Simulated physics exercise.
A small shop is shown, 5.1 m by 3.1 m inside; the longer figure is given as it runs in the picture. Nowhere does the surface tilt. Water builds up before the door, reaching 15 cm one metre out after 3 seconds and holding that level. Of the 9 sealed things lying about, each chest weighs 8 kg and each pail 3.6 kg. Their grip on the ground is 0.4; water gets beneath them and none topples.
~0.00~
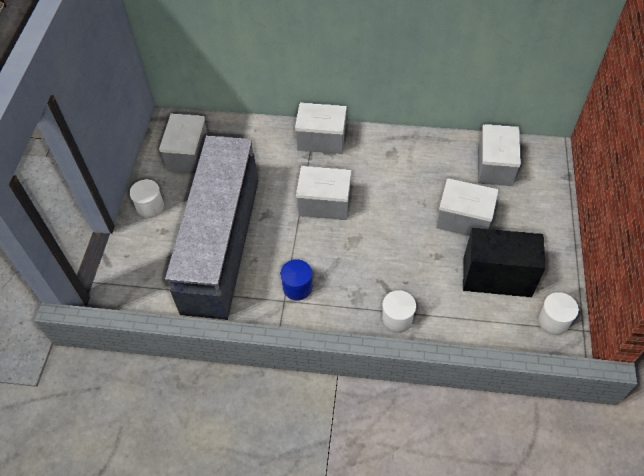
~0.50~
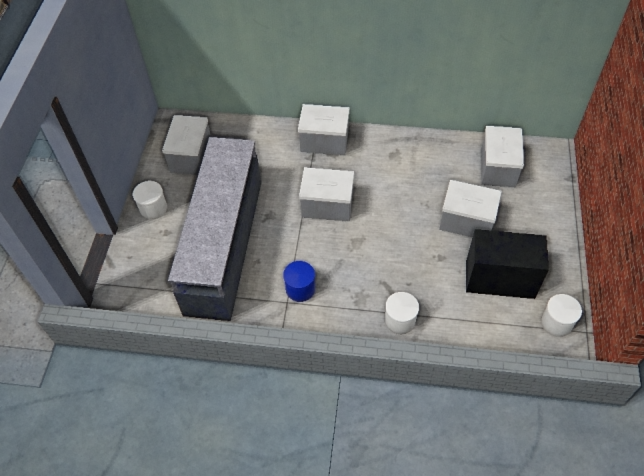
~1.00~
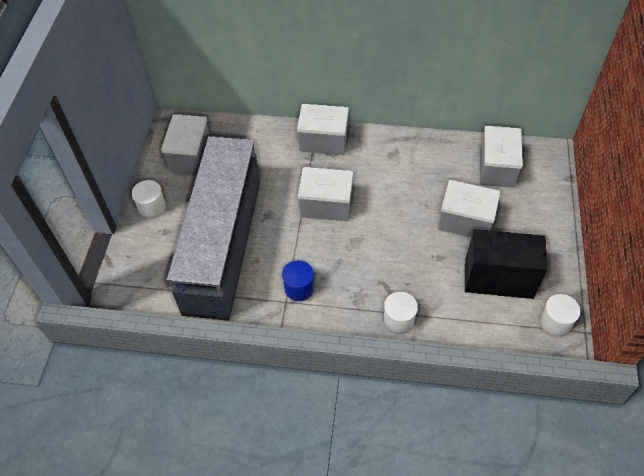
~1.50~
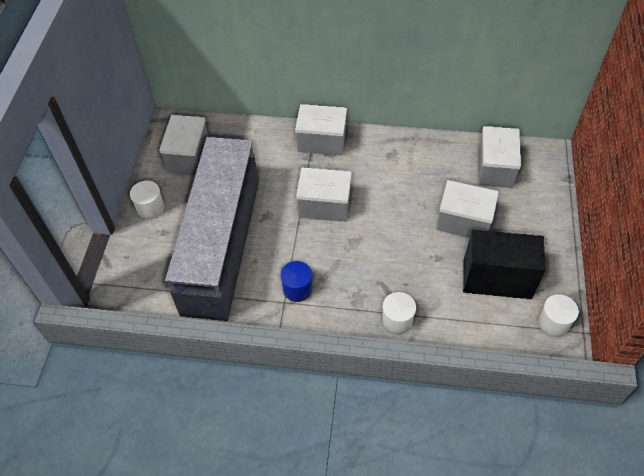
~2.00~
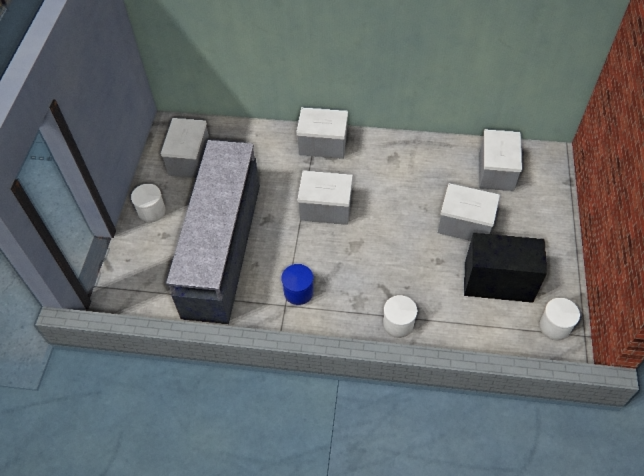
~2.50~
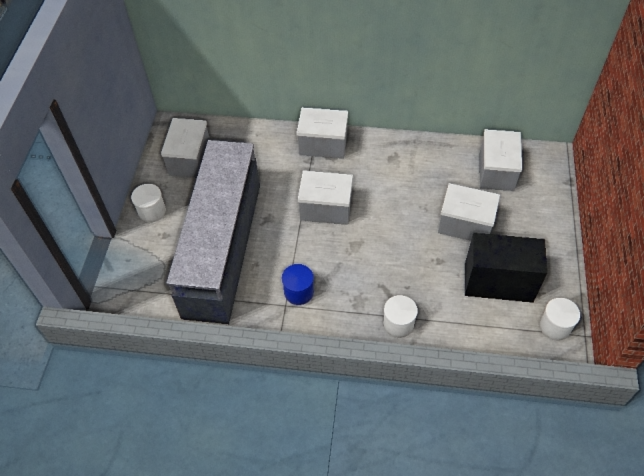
In a small shop, water spreads outside and reaches the doorway while the furnishings stay still.
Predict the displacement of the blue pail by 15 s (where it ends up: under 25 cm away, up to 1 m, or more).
My money says it sits tight.
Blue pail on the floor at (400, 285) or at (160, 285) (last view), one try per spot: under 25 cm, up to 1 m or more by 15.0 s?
At the first spot it keeps its spot, and at the second it edges a bit.
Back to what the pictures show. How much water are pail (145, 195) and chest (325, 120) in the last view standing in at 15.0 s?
Depth approx. 9 cm / 5 cm.
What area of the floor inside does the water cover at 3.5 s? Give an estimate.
Near 1.5 m2 in all.
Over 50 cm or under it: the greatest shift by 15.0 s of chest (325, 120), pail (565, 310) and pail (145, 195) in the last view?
First greater, then smaller, then greater.
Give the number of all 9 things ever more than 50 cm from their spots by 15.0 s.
I make it 4.
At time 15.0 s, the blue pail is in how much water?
Close to 3 centimetres.
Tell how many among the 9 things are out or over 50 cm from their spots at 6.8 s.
That would be 1.
After 3.5 s the blue pail is near (298, 277), 0.0 m from its start, aground; 0 afloat.
After 6.8 s the blue pail is near (298, 277), 0.0 m from its start, aground; 2 afloat.
After 11.0 s the blue pail is near (298, 277), 0.0 m from its start, aground; 1 afloat.
After 15.0 s the blue pail is near (298, 277), 0.0 m from its start, aground; 6 afloat.
